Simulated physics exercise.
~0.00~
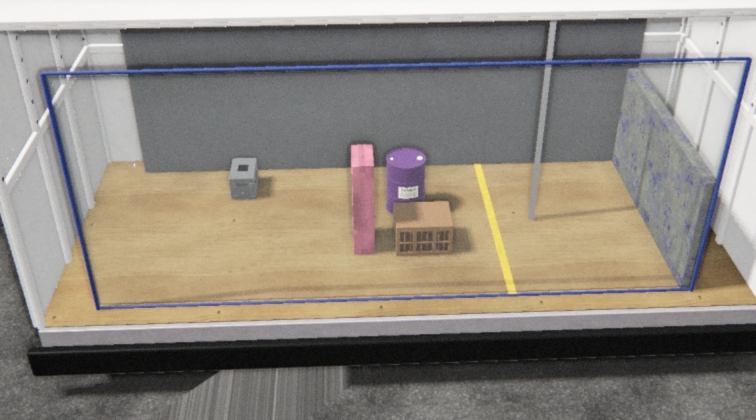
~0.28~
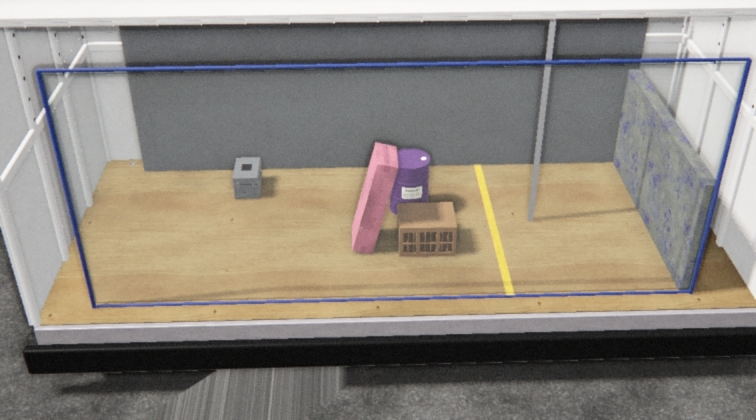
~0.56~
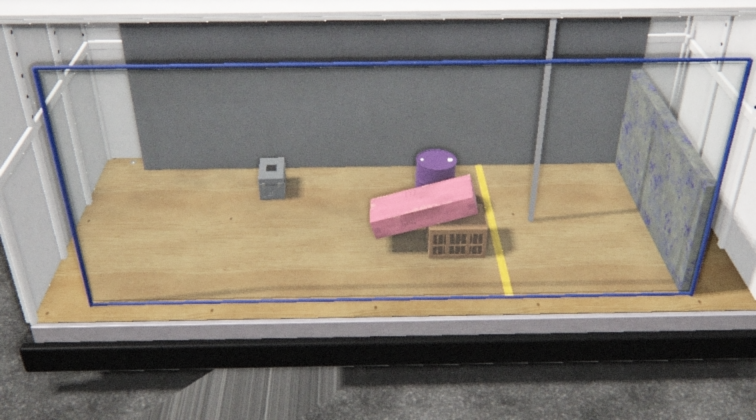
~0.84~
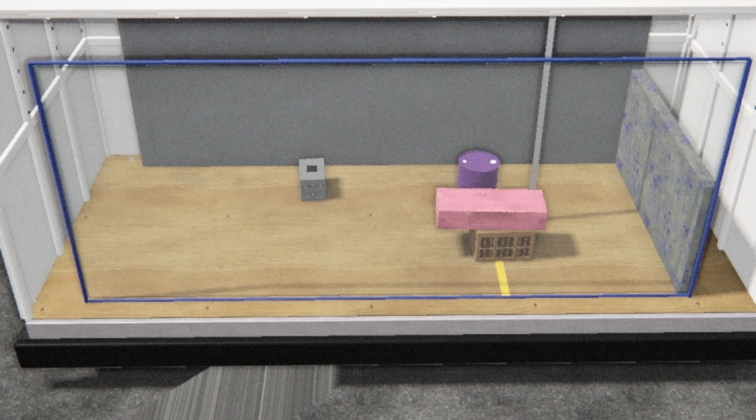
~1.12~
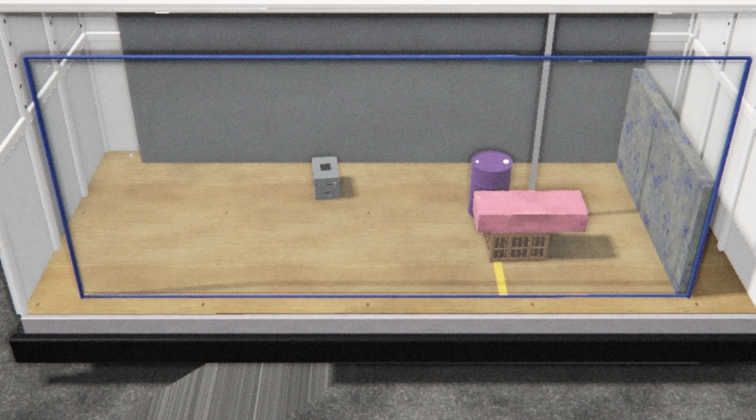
A tall pink box stands upright near the middle of a cargo bay with a wooden floor, seen from above through its open side, beside a purple drum and a brown crate. A small grey toolbox sits to the left, with a yellow line, a pole and a mottled panel to the right. The pink box leans right, then topples onto its side as the loose things slide rightward. The box, crate and drum travel together toward the line, the toolbox trailing. Finally the fallen box and the crate rest past the line, while the toolbox stops well short.
